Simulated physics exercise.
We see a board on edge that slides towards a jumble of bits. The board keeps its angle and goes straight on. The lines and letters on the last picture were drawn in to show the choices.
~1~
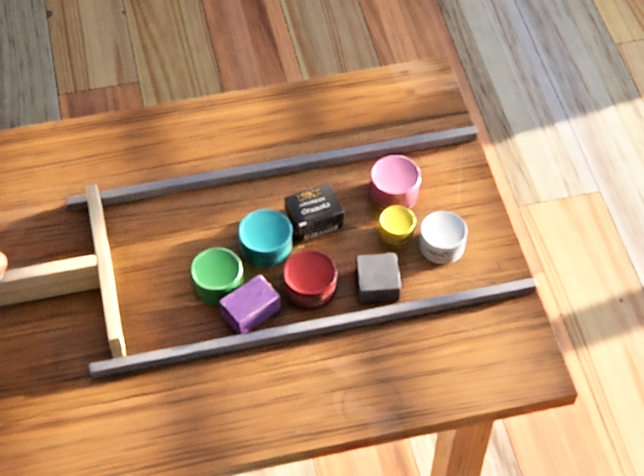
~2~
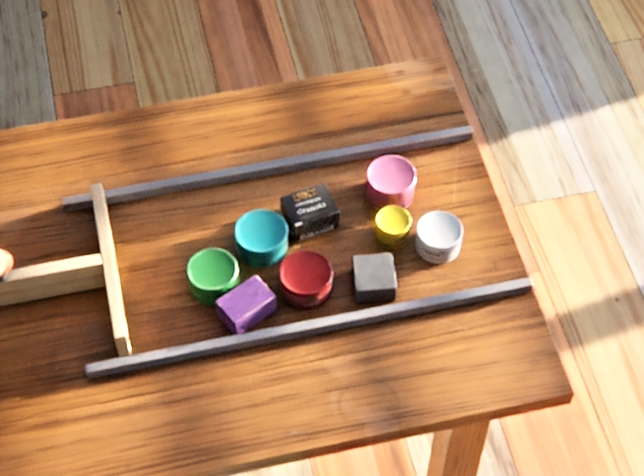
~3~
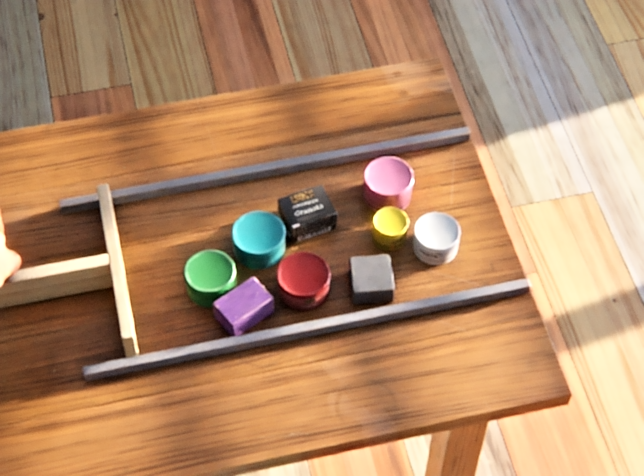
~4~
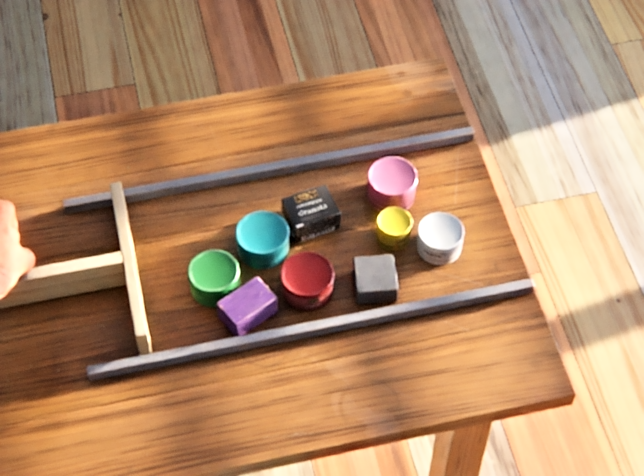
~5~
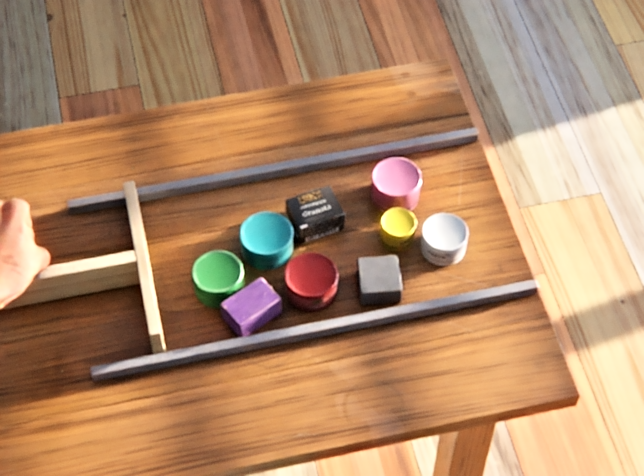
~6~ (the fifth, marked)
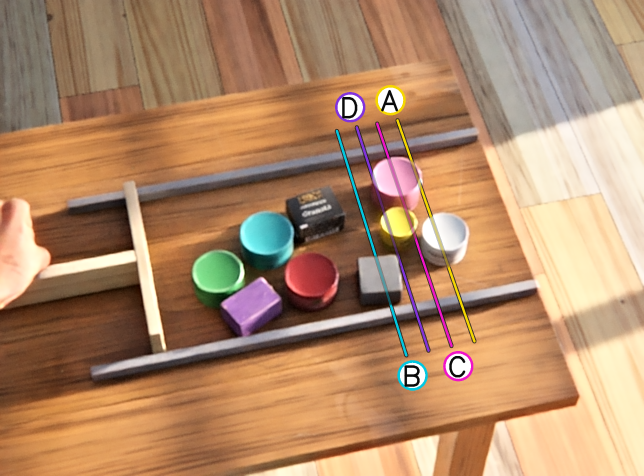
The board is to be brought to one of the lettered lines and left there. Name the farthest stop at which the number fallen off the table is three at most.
Line A.
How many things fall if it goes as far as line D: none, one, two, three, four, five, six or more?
By then, none.
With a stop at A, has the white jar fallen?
Yes.
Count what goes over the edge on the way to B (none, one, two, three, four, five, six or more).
The count is none.
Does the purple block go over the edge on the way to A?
By then, no.
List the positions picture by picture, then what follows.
In the first picture, purple block (250, 306); white jar (443, 238); grey block (377, 279).
In the second picture, board (107, 257); red tub (306, 280).
In the third picture, board (114, 257); yellow tub (390, 229).
In the fourth picture, board (128, 255); black box (311, 214).
In the fifth picture, board (141, 254); purple block (251, 309); white jar (444, 240); grey block (379, 281).
On the marked copy, A at (434, 224); B at (369, 236); C at (412, 228); D at (390, 232).
Taking A. A third of the way, board (248, 235); purple block (295, 310); grey block (385, 280).
Two thirds of the way, board (352, 215); grey block (489, 266); white jar (463, 223).
When it is over, board (431, 200); white jar over the edge; grey block over the edge; two fallen.
As for the rest, B is within the limit but short; C is within the limit but short; D is within the limit but short.
